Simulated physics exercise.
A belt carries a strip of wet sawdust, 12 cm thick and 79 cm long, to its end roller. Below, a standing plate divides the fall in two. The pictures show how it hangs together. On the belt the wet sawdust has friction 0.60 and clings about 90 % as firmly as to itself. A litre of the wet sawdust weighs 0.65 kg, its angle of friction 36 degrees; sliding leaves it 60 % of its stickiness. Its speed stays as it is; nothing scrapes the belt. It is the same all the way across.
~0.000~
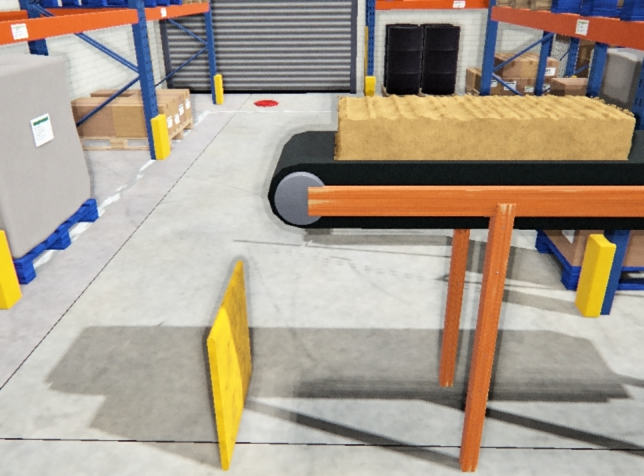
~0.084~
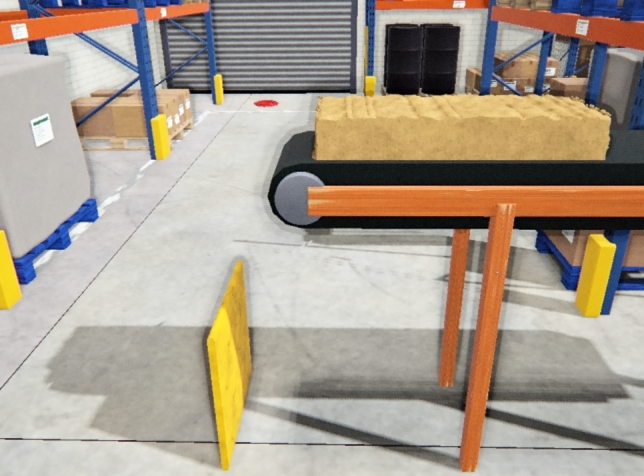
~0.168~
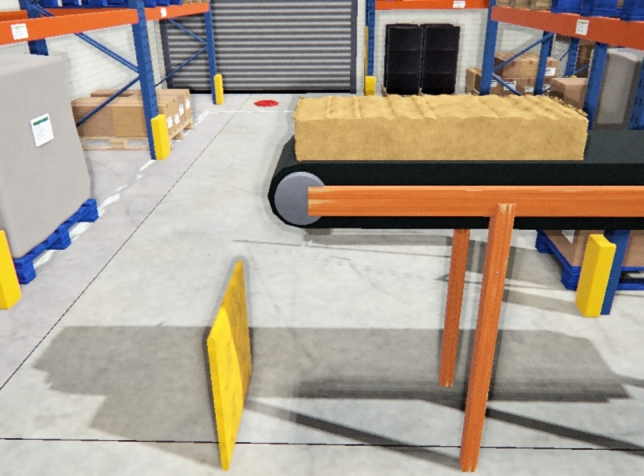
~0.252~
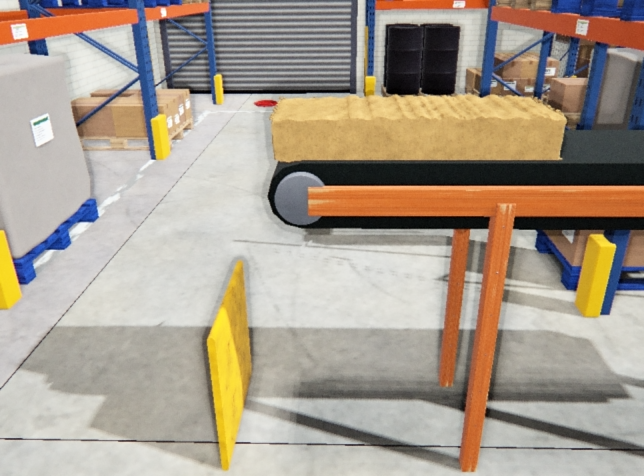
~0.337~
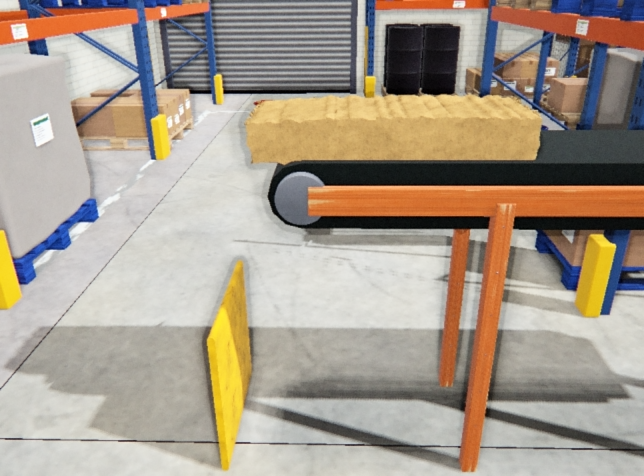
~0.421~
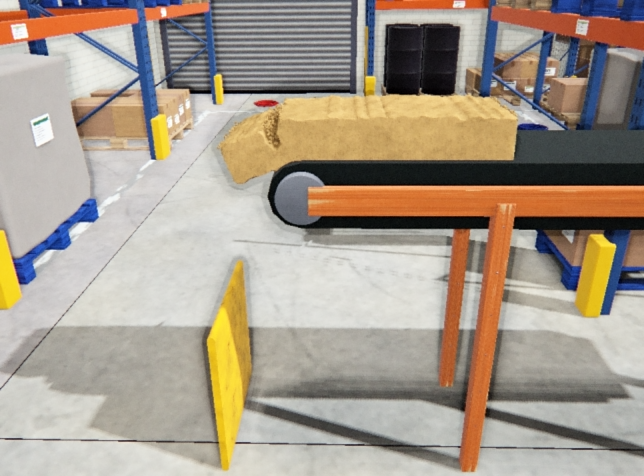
The clip shows a long tan block of crumbly material riding left on a black conveyor belt above a yellow upright plate, extending past the end roller until its front section cracks and bends downward.
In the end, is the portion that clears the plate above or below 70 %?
The result is above 70 %.
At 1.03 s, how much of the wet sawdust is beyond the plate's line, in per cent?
About 45 %.
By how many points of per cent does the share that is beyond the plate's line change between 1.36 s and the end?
Near 16 %.
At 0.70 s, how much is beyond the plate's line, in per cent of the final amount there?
About 20 %.
After 0.70 s, 18 % is beyond the plate's line.
After 1.03 s, 47 % is beyond the plate's line.
After 1.36 s, 69 % is beyond the plate's line.
After 1.69 s, 86 % is beyond the plate's line.
After 2.96 s, 86 % is beyond the plate's line.
